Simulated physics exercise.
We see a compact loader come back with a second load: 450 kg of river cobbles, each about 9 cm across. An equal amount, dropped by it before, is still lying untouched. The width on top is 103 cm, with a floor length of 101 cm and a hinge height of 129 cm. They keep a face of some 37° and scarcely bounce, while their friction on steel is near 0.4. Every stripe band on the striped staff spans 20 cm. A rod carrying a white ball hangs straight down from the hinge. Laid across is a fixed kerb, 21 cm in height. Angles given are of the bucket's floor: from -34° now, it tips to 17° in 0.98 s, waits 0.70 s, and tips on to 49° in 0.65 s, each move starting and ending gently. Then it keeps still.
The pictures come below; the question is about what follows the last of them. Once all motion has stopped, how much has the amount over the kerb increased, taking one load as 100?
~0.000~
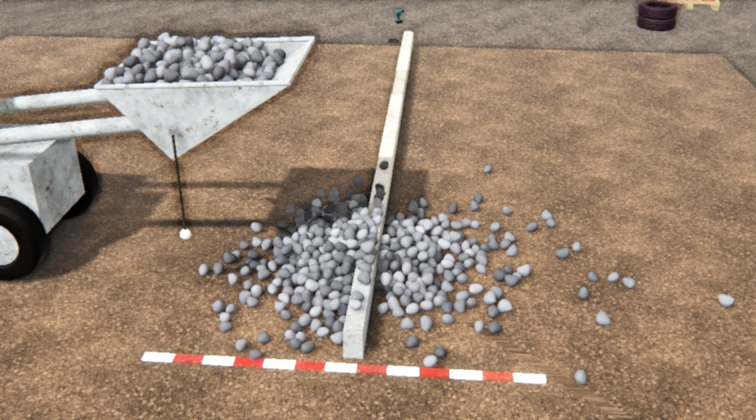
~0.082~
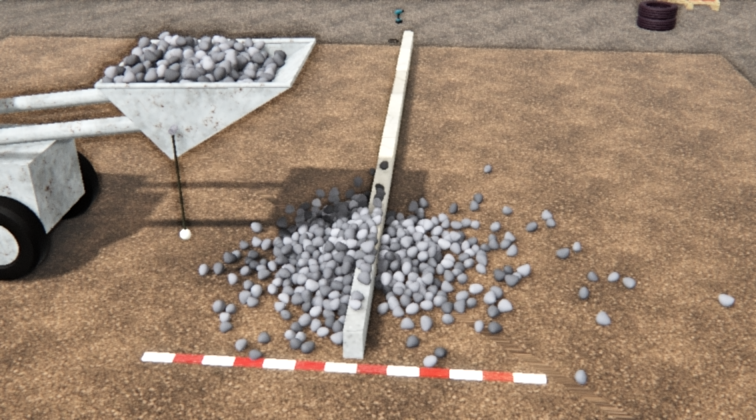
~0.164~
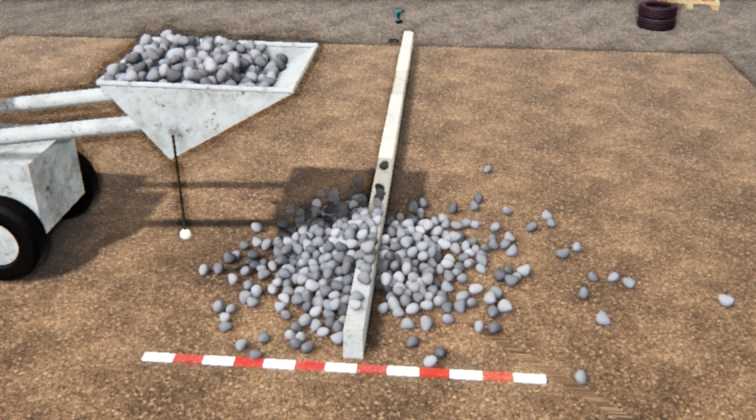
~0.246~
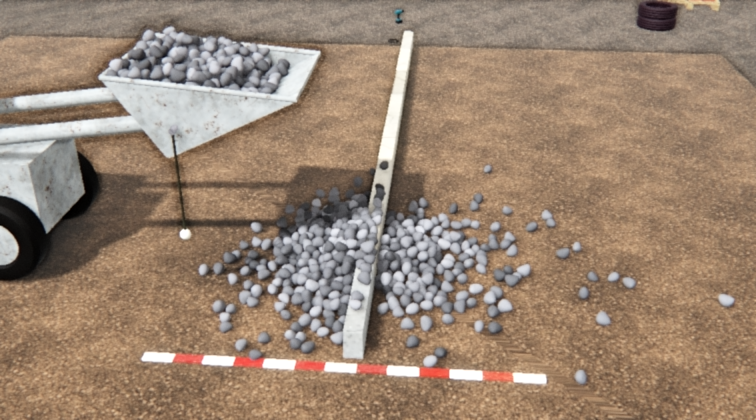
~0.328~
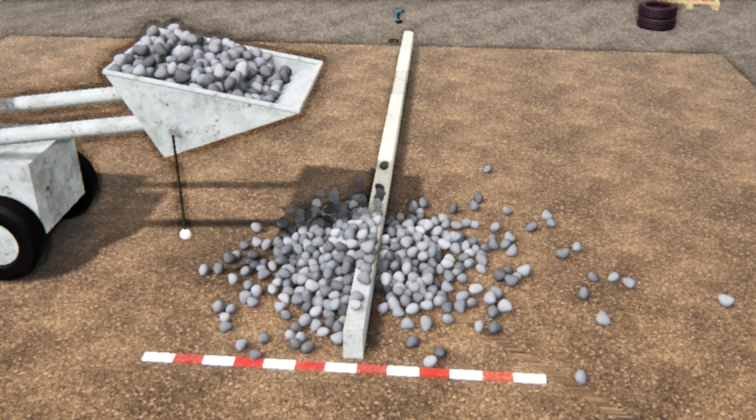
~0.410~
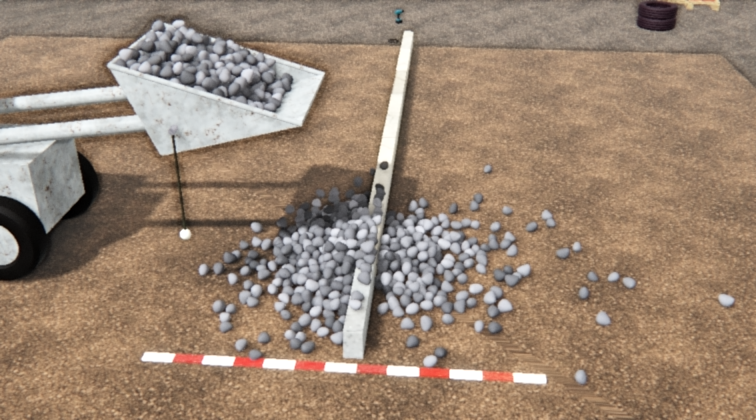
It has increased by some 17 per cent.
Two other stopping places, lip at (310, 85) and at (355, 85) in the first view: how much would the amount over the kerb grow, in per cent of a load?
First place: Roughly 30 %; second place: Roughly 65 %.
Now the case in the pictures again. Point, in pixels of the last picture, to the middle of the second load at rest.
Their middle rests near (317, 242).
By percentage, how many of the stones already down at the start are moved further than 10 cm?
About 10 per cent.
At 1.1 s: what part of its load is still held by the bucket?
About 100 percent is still in there.
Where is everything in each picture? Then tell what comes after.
The first picture shows lip at (290, 83), floor tilted -34°, highest stones at (196, 45). The earlier load is highest near (361, 236), 28 cm above ground level, 63 % on this side of the kerb, 37 % over the kerb.
The second picture shows lip at (291, 85), floor tilted -33°, highest stones at (189, 44); the stones move at 0.1 m/s on average.
The third picture shows lip at (293, 91), floor tilted -30°, highest stones at (177, 41); the stones move at 0.2 m/s on average.
The fourth picture shows lip at (296, 100), floor tilted -26°, highest stones at (167, 40); the stones move at 0.3 m/s on average.
In the fifth picture, the bucket is at -21°, its lip at (299, 111); the top of the load is at (169, 38); the stones move at 0.3 m/s on average.
The sixth picture shows lip at (301, 124), floor tilted -15°, highest stones at (169, 36); the stones move at 0.4 m/s on average.
After 0.7 s the floor is at 9°; in per cent of one load, 100 in the bucket, 63 on this side of the kerb, 37 over the kerb; the foremost stones are at (610, 281).
After 1.1 s the floor is at 17°; in per cent of one load, 98 in the bucket, 65 on this side of the kerb, 37 over the kerb; the foremost stones are at (610, 281).
After 2.8 s the floor is at 49°; in per cent of one load, 0 in the bucket, 147 on this side of the kerb, 54 over the kerb; the foremost stones are at (610, 281).
After 5.4 s the floor is at 49°; in per cent of one load, 0 in the bucket, 146 on this side of the kerb, 54 over the kerb; the foremost stones are at (610, 281). Net gain over the kerb, 17.
